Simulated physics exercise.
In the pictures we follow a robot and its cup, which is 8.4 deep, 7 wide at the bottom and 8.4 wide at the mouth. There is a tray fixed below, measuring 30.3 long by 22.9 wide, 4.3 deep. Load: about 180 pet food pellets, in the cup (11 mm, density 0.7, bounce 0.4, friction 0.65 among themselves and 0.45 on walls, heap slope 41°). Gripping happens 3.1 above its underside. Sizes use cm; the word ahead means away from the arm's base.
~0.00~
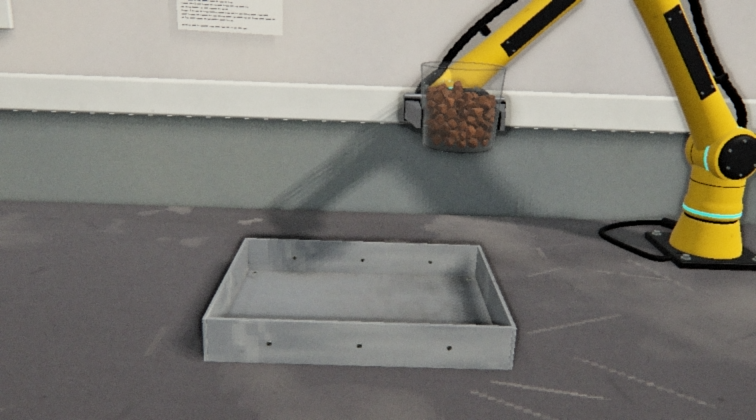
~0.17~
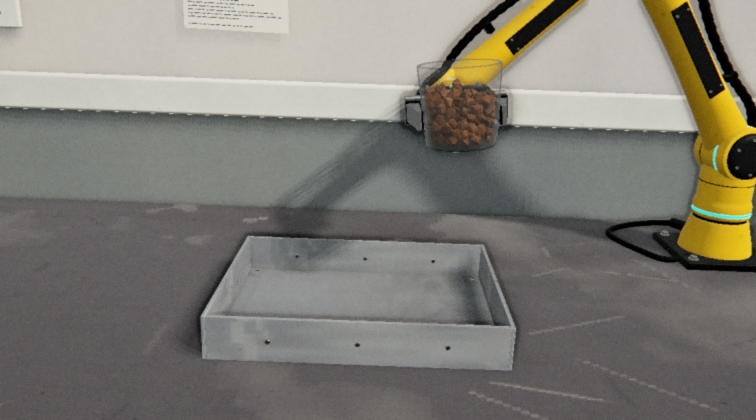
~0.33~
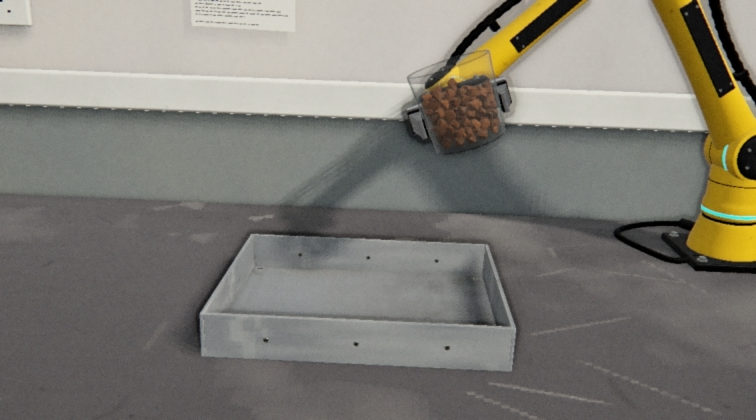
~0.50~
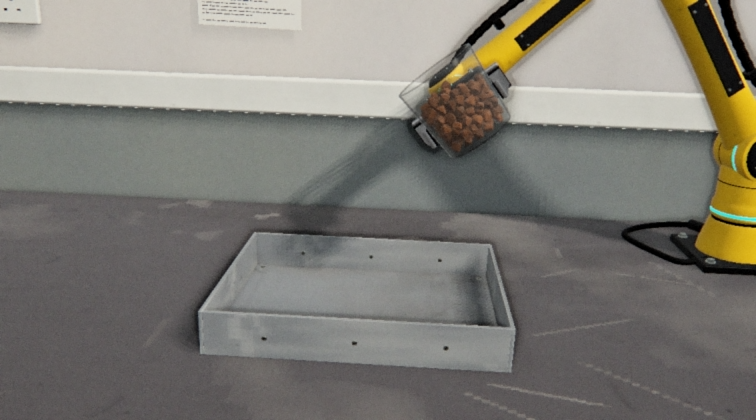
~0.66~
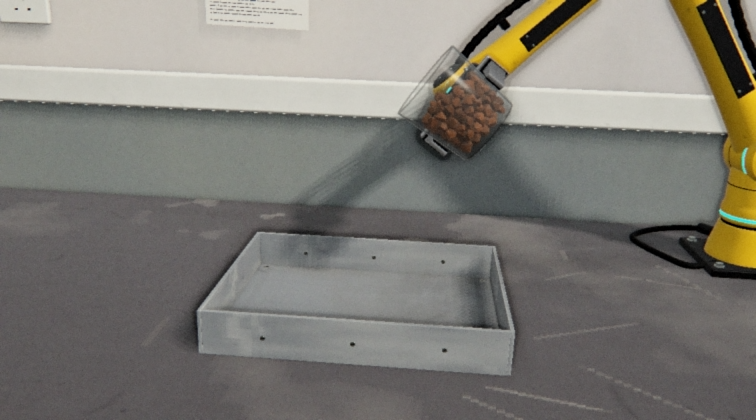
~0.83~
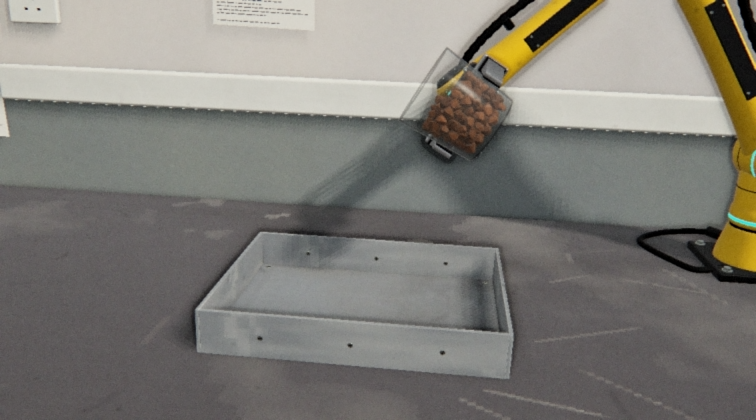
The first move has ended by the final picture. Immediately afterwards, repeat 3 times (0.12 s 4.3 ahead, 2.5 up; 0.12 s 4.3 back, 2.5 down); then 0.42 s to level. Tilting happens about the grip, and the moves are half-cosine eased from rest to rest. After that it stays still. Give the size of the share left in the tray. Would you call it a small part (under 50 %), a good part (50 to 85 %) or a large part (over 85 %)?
I'd call it a good part.
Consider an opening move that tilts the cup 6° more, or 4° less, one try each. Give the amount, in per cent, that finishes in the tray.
About 75 per cent for the first try and 50 per cent for the second.
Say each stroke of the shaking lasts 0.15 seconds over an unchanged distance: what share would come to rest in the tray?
In that case around 30 per cent.
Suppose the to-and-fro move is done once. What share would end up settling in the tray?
About 30 %.
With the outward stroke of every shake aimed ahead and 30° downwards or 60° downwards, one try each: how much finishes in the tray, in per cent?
You'd get about 5 per cent with the first setting and about 5 per cent with the second.
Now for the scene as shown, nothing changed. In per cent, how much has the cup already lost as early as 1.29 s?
40 %.
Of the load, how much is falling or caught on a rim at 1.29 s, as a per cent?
I'd reckon close to 8 per cent.
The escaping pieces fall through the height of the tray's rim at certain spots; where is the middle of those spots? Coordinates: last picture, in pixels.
Centre: About (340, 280).
After 1.29 s, tilted 59° forward, highest piece 26 above the table; 108 in the cup, 54 in the tray, 15 in flight or on a rim.
After 1.74 s, tilted 33° forward, highest piece 25 above the table; 113 in the tray, 63 in the cup, 1 on the table or floor.
After 2.17 s, level, highest piece 26 above the table; 113 in the tray, 63 in the cup, 1 on the table or floor.
After 3.22 s, level, highest piece 26 above the table; 113 in the tray, 63 in the cup, 1 on the table or floor.
In the end, 113 in the tray, 63 in the cup, 1 on the table or floor. That is 64 % in the tray.
